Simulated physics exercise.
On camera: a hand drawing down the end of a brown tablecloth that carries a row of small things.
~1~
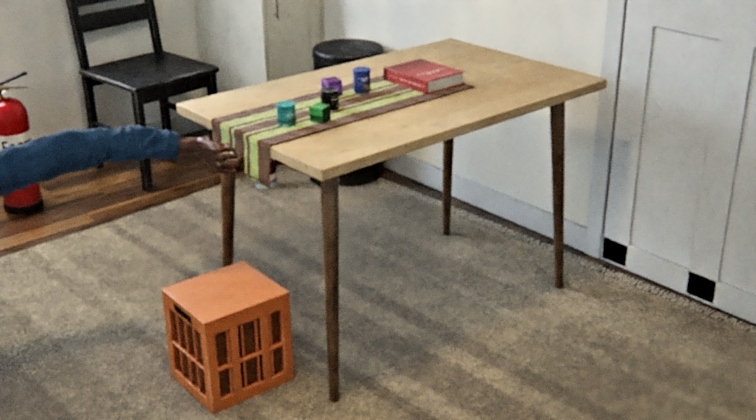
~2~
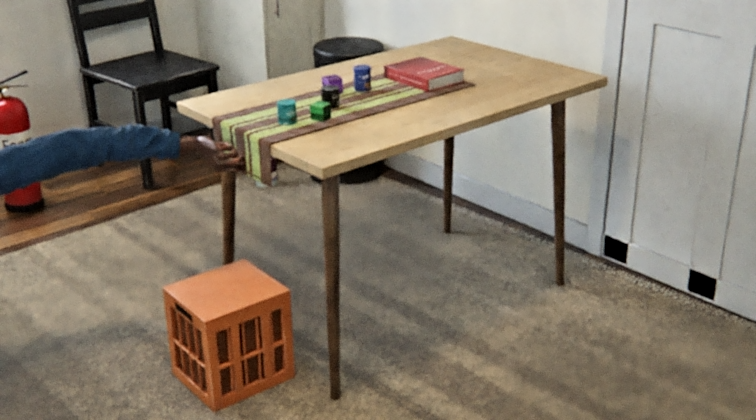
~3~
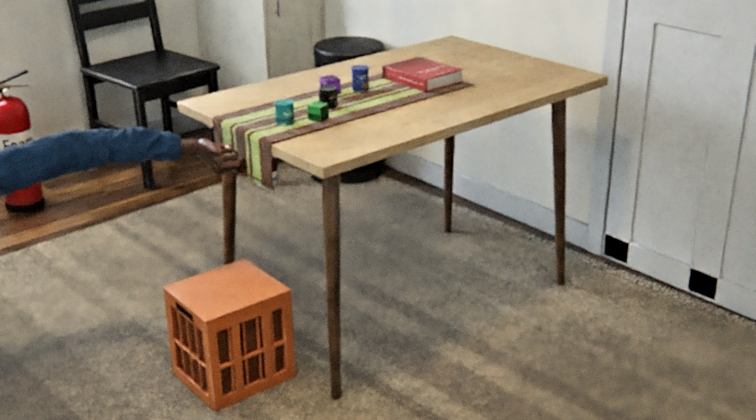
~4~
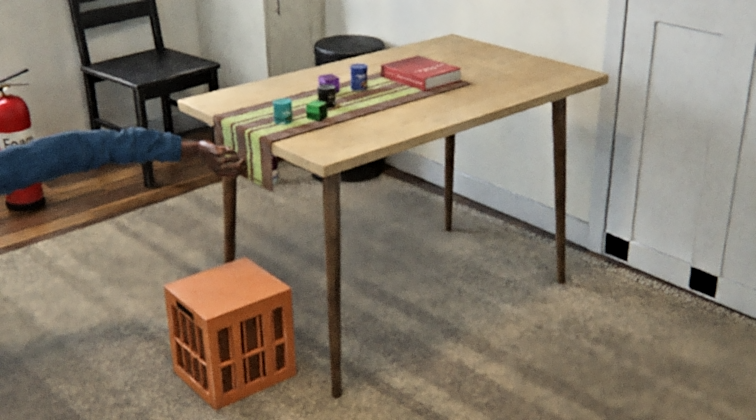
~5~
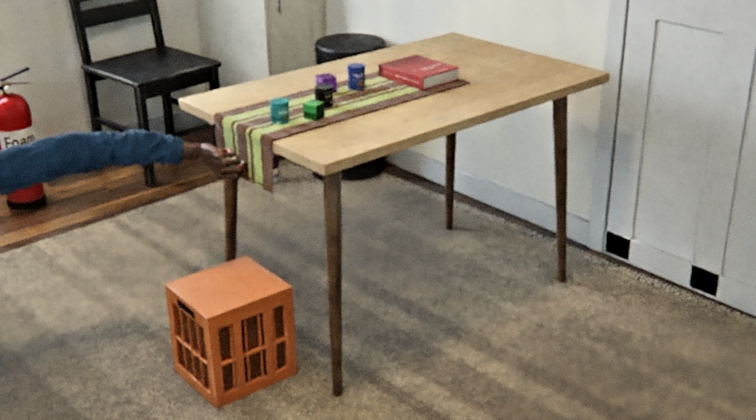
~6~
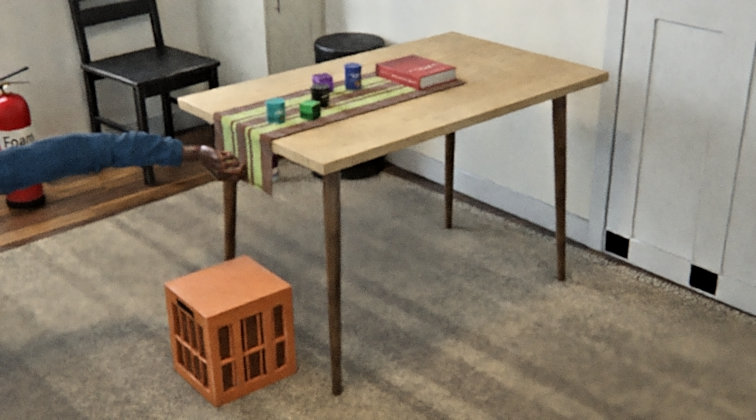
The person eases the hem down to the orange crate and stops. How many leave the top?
The answer is three.
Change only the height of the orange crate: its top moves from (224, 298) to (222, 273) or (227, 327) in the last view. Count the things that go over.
In that case 2 and 4.
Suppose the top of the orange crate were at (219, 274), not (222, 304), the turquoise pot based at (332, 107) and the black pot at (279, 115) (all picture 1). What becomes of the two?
The turquoise pot holds on, the black pot drops off.
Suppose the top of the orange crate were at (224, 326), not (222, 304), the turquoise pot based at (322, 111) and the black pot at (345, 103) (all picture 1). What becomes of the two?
The turquoise pot falls; the black pot falls.
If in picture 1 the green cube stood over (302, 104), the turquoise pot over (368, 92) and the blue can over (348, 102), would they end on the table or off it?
The green cube is carried off; the turquoise pot keeps its place on top; the blue can keeps its place on top.
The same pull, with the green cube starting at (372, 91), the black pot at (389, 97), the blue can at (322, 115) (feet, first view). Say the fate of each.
The green cube does not fall, the black pot remains up, the blue can tumbles off.
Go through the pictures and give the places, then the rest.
Hem (271, 189); turquoise pot (286, 104); green cube (320, 106); black pot (329, 90); purple cube (332, 79); blue can (362, 69); top of the crate (222, 304), in the first frame.
Hem (272, 187); turquoise pot (286, 102), in the second frame.
Hem (274, 190); green cube (318, 104), in the third frame.
Hem (274, 191); black pot (326, 87); top of the crate (224, 301), in the fourth frame.
Hem (274, 195); purple cube (326, 76), in the fifth frame.
Hem (273, 197); turquoise pot (275, 101); green cube (310, 102); black pot (320, 86); purple cube (322, 76); blue can (353, 65), in the sixth frame.
Soon after, hem near (246, 218); turquoise pot gone.
Then, hem near (248, 263); turquoise pot and green cube gone.
At rest, hem on the crate; turquoise pot, green cube and black pot gone. Over the edge go three.
